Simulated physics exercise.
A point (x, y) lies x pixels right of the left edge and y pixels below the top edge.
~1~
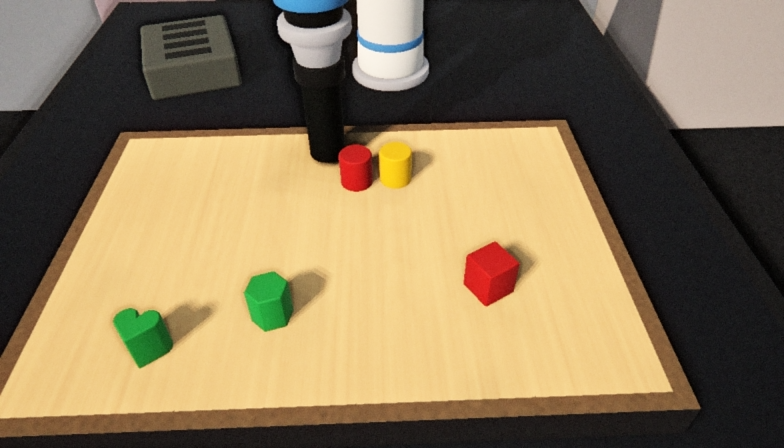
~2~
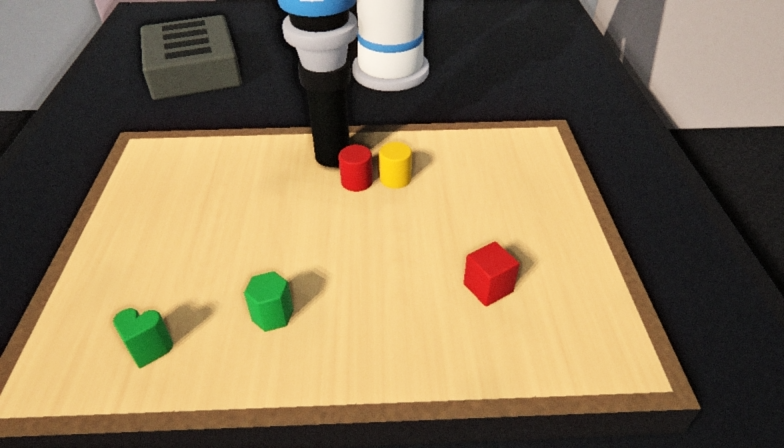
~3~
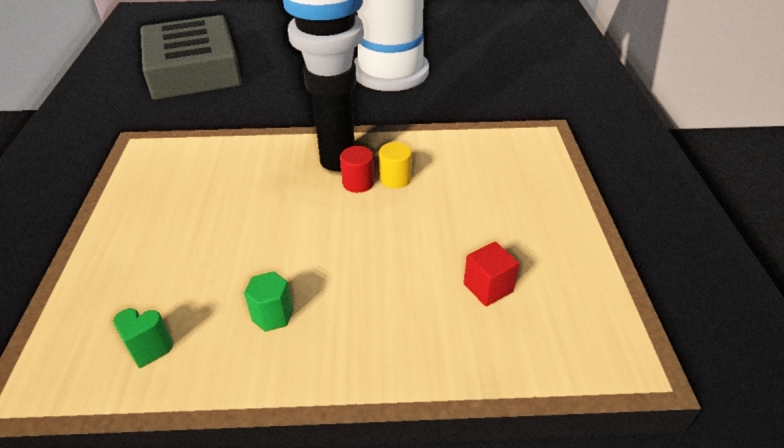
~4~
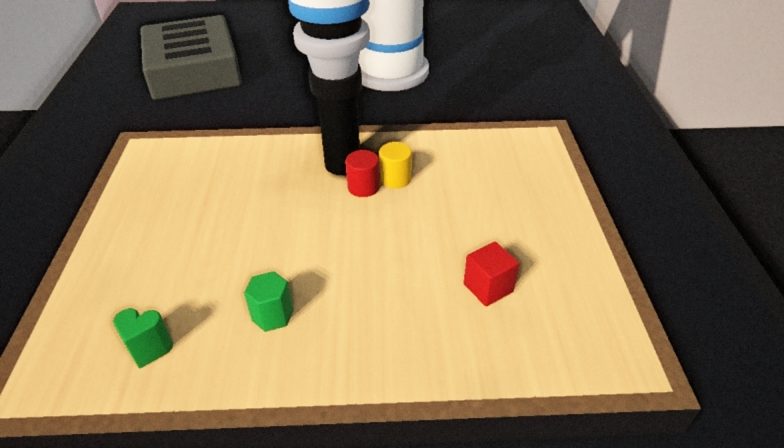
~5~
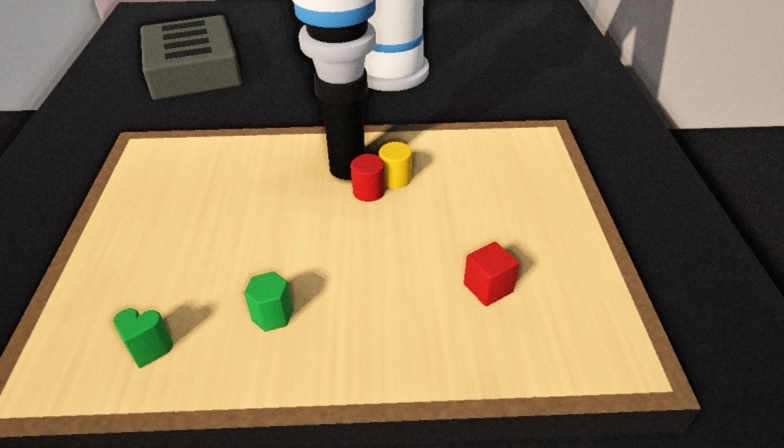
A black rod on a robot arm edges slightly right and toward the viewer, closing on a red cylinder beside a yellow one. It then nudges the red cylinder a short way forward and right, while the yellow cylinder, red cube and two green blocks stay still.
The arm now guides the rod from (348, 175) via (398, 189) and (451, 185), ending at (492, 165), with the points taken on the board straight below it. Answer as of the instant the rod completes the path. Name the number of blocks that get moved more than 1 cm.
I'd say two blocks get moved.
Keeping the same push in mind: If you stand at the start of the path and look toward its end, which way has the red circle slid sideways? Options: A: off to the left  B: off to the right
I choose B.
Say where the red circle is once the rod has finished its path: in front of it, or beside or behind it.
In the end it is beside or behind the rod.
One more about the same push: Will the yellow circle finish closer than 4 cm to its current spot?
Short answer: No.
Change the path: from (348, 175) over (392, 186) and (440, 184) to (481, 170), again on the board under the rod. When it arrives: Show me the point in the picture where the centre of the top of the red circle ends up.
About (396, 181).
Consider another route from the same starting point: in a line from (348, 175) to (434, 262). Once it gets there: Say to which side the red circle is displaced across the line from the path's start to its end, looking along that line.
To the left.
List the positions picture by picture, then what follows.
The first frame shows rod tip (328, 153); block tops, red circle (355, 153); yellow circle (396, 150).
The second frame shows rod (333, 157); blocks unchanged.
The third frame shows rod (338, 161); red circle (357, 154).
The fourth frame shows rod (343, 165); red circle (362, 159).
The fifth frame shows rod (348, 169); red circle (368, 163); yellow circle (396, 150).
What follows on the original path. One third of the way, rod (399, 184); red circle (397, 184); yellow circle (430, 151).
Two thirds of the way, rod (453, 179); red circle (398, 185); yellow circle (468, 138).
At the end, rod (493, 159); red circle (398, 185); yellow circle (484, 118).
